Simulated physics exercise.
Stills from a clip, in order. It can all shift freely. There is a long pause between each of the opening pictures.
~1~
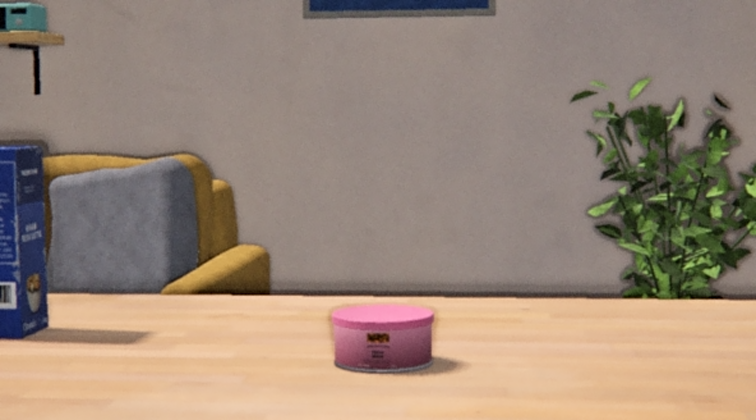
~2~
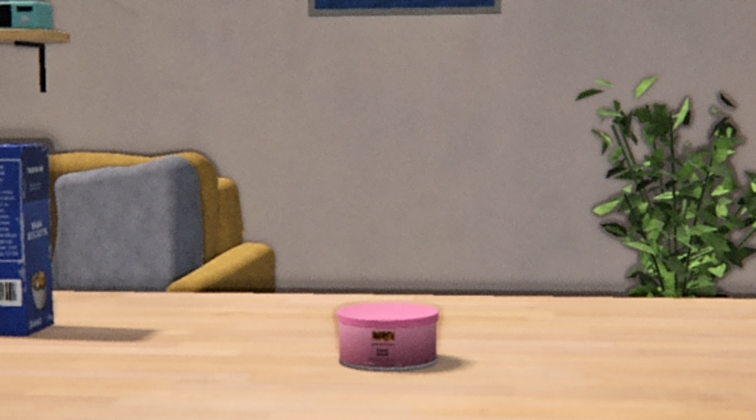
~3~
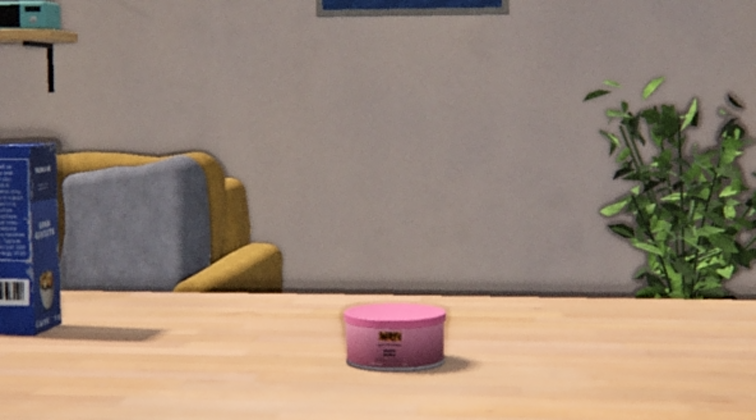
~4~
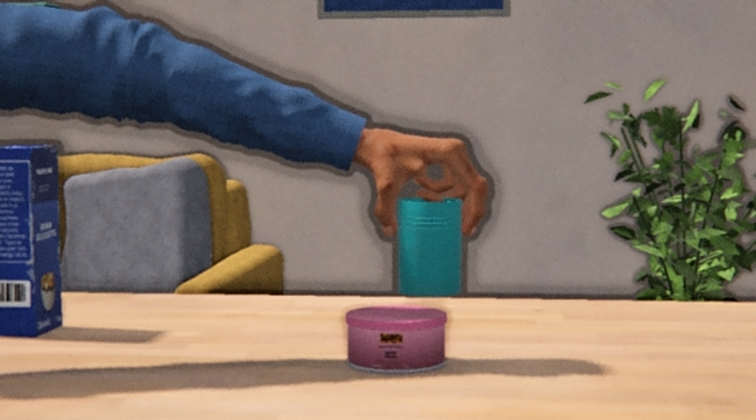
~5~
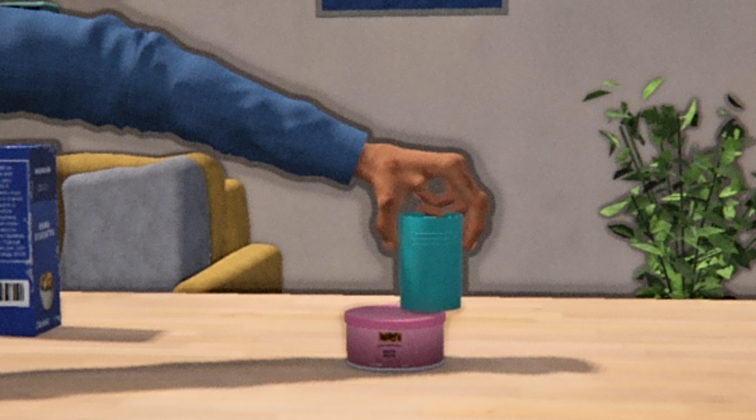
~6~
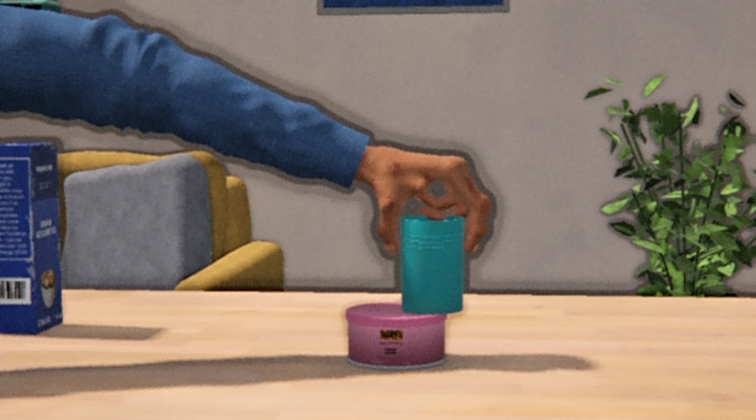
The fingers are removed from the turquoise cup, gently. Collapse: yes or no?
Collapse: No.
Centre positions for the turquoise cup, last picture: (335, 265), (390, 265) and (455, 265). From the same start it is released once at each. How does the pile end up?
Well, in the first case it tumbles down, in the second it stays steady, and in the third it tumbles down.
Then, 0.60 s later than the last frame, all is still.
Then, 1.50 s later than the last frame, turquoise cup resting near (432, 264).
When it is over, all 3 as before. End places, in pixels of the last picture, turquoise cup near (432, 264). The pile stays up.
